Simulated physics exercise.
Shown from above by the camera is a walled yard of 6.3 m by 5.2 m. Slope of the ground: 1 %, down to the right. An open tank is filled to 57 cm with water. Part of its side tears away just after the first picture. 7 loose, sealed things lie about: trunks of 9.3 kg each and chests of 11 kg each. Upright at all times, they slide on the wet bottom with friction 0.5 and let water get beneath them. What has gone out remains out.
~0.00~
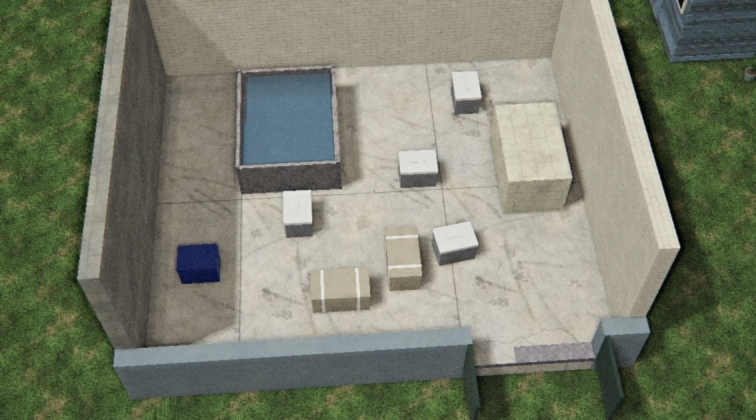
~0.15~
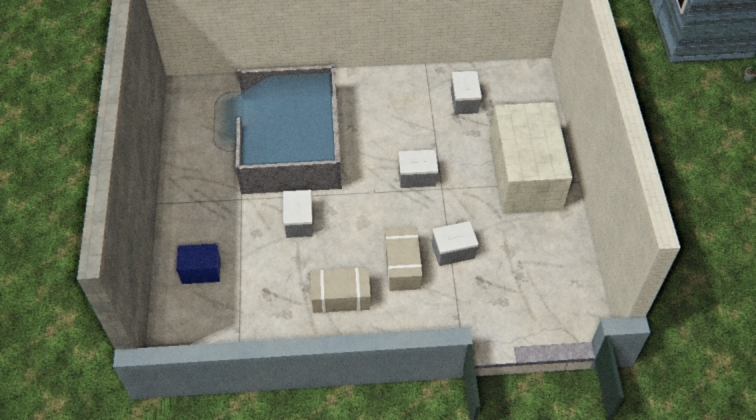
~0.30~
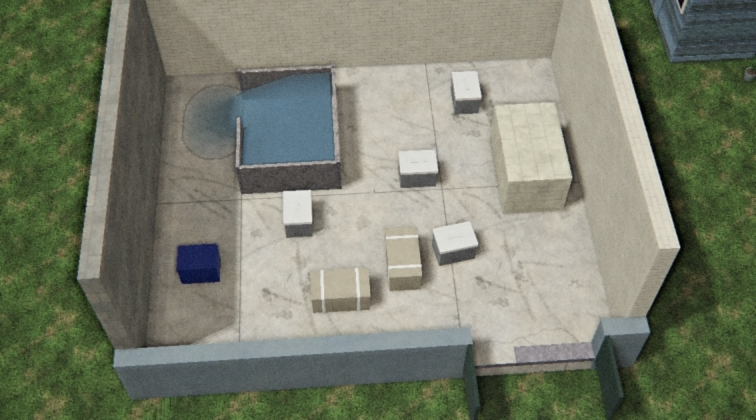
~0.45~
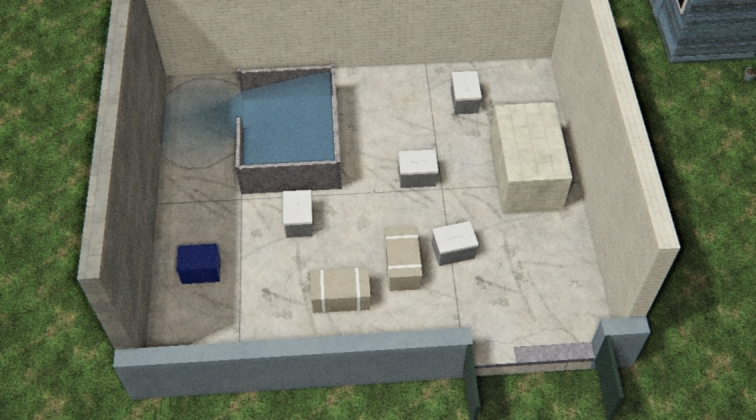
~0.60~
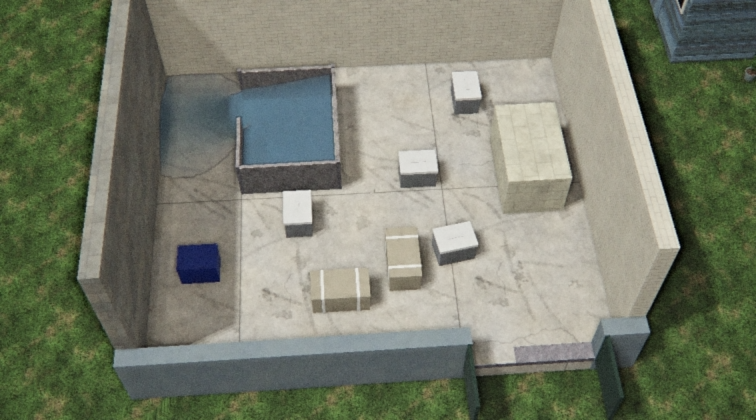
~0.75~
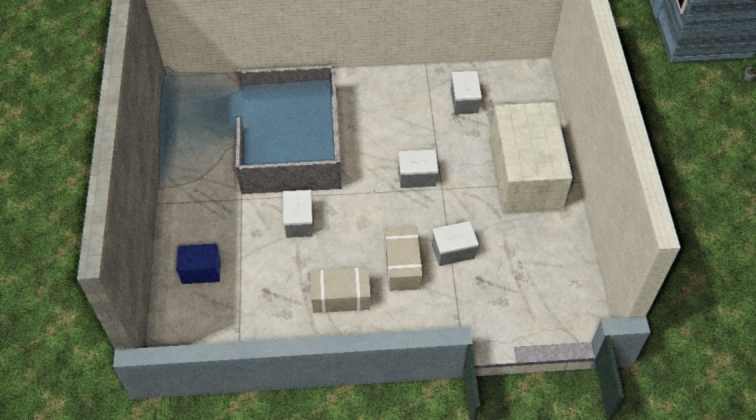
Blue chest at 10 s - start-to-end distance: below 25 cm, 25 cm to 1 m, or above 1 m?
I'd bet it heads off a long way.
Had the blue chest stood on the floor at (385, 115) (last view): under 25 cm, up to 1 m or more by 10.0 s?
I'd say it does not really move.
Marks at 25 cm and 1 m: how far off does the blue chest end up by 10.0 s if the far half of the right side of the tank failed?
In that scenario the blue chest would have stayed in place.
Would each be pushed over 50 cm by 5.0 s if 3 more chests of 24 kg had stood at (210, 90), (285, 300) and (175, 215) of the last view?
Answers, first to last: Exceeding, not exceeding, exceeding.
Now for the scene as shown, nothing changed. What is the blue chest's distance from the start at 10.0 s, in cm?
It's about 450 cm away.
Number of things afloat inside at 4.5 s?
At that instant the tally stands at 2.
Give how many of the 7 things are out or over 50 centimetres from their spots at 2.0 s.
My count gives 0.
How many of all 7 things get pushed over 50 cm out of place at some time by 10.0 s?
That makes 3.
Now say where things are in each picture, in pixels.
In the first frame, the blue chest at (197, 257) rests on the ground; 2.5 m2 under water; 0 of 7 have shifted.
In the second frame, the blue chest at (197, 257) rests on the ground; 3.0 m2 under water; 0 of 7 have shifted.
In the third frame, the blue chest at (197, 257), on the bottom; water covers 3.7 m2; 0 of 7 have shifted.
In the fourth frame, the blue chest at (197, 257), on the bottom; water covers 4.4 m2; 0 of 7 have shifted.
In the fifth frame, the blue chest at (197, 257) rests on the ground; 4.8 m2 under water; 0 of 7 have shifted.
In the sixth frame, the blue chest at (197, 257), on the bottom; 4.8 m2 under water; 0 of 7 have shifted.
After 2.0 s the blue chest is near (197, 258), 0.0 m from its start, aground; 0 of 7 are out; 0 afloat.
After 4.5 s the blue chest is near (313, 320), 1.9 m from its start, afloat; 0 of 7 are out; 2 afloat.
After 7.0 s the blue chest is near (436, 312), 3.4 m from its start, aground; 0 of 7 are out; 1 afloat.
After 10.0 s the blue chest is near (533, 262), 4.6 m from its start, afloat; 1 of 7 are out; 1 afloat.
